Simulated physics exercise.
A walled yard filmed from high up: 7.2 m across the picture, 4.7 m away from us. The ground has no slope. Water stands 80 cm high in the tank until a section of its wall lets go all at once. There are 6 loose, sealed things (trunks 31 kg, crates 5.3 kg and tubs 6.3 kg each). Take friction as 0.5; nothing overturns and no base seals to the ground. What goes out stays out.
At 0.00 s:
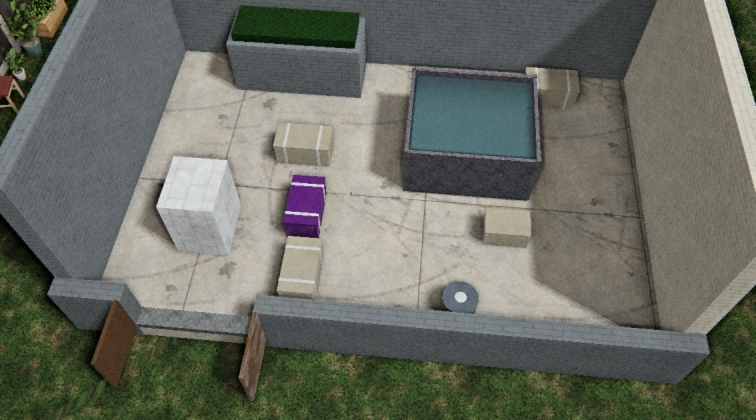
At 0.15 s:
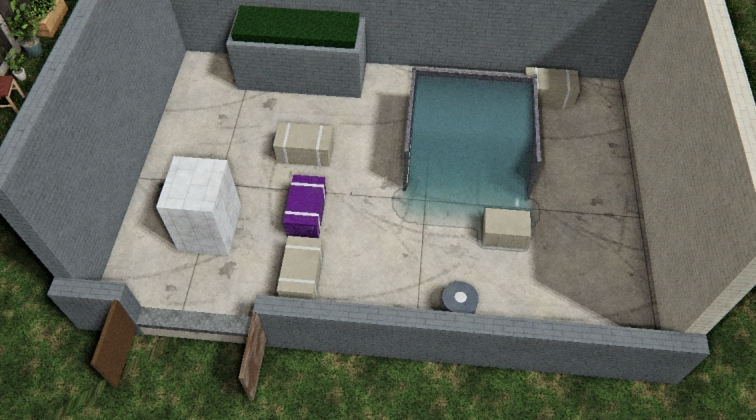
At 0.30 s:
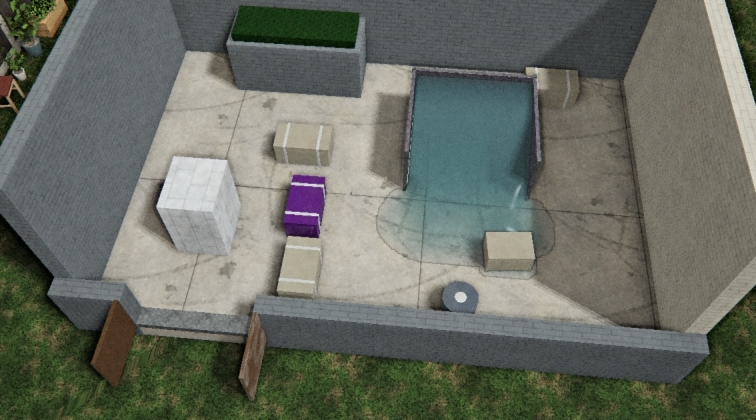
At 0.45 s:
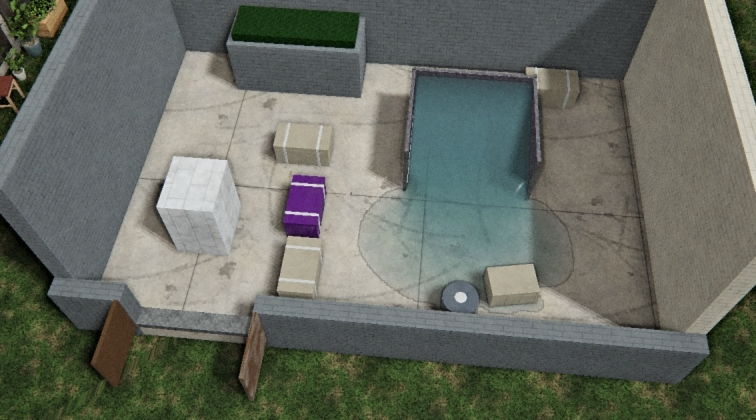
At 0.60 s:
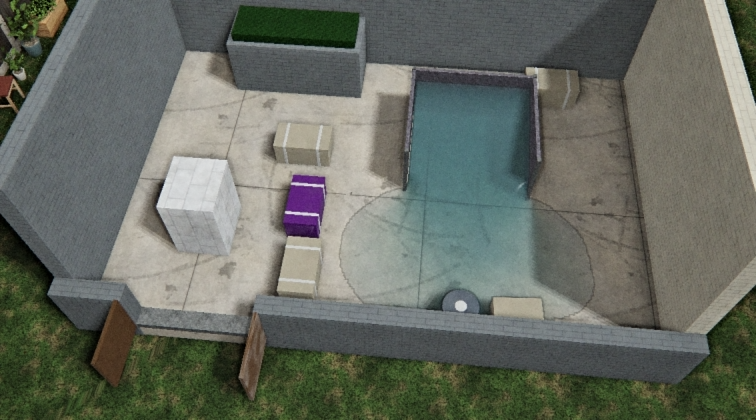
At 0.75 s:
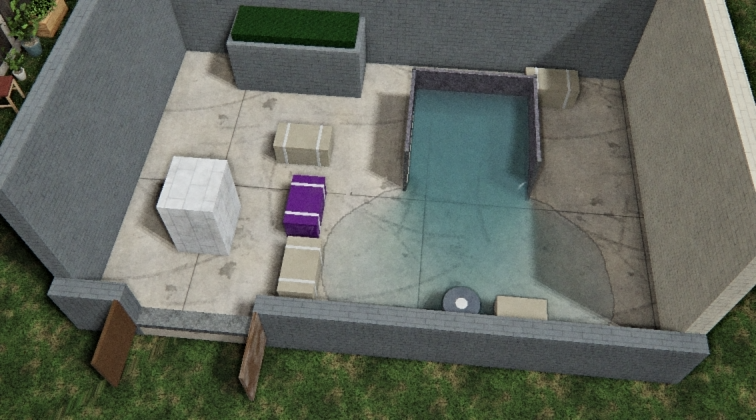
The video shows a walled yard from above as a raised tank's near side opens and water spreads across the paving, pushing a tan crate to the front wall; a grey round object beside it shifts slightly toward the wall.
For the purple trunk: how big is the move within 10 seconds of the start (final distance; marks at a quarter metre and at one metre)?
Purple trunk slides a little.
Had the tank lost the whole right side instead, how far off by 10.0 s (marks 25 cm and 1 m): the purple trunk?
In that case the purple trunk travels far.
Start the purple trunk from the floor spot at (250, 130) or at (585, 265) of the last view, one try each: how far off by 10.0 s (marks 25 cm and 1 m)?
In that order: It holds its place; it gets carried off.
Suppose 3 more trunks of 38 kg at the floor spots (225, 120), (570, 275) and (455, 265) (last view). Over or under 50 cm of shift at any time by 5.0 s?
In that order: Less, more, over.
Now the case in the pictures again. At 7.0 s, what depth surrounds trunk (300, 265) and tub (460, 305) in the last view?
About 5 and 7 cm.
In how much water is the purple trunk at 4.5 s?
About 6 cm.
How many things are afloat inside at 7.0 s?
At that moment 3.
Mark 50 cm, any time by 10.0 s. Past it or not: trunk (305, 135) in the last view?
It is short of it.
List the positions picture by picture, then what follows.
In the first frame, the purple trunk at (305, 199), on the bottom; 2.5 m2 under water; 0 of 6 have shifted.
In the second frame, the purple trunk at (305, 199), on the bottom; 3.6 m2 under water; 0 of 6 have shifted.
In the third frame, the purple trunk at (305, 199), on the bottom; water covers 4.9 m2; 1 of 6 have shifted.
In the fourth frame, the purple trunk at (305, 199) rests on the ground; water covers 6.6 m2; 1 of 6 have shifted.
In the fifth frame, the purple trunk at (305, 199) rests on the ground; 8.5 m2 under water; 2 of 6 have shifted.
In the sixth frame, the purple trunk at (305, 199) rests on the ground; water covers 9.8 m2; 2 of 6 have shifted.
After 2.0 s the purple trunk is near (305, 199), 0.0 m from its start, aground; 0 of 6 are out; 2 afloat.
After 4.5 s the purple trunk is near (307, 173), 0.4 m from its start, aground; 0 of 6 are out; 1 afloat.
After 7.0 s the purple trunk is near (307, 173), 0.4 m from its start, aground; 0 of 6 are out; 3 afloat.
After 10.0 s the purple trunk is near (307, 173), 0.4 m from its start, aground; 0 of 6 are out; 3 afloat.
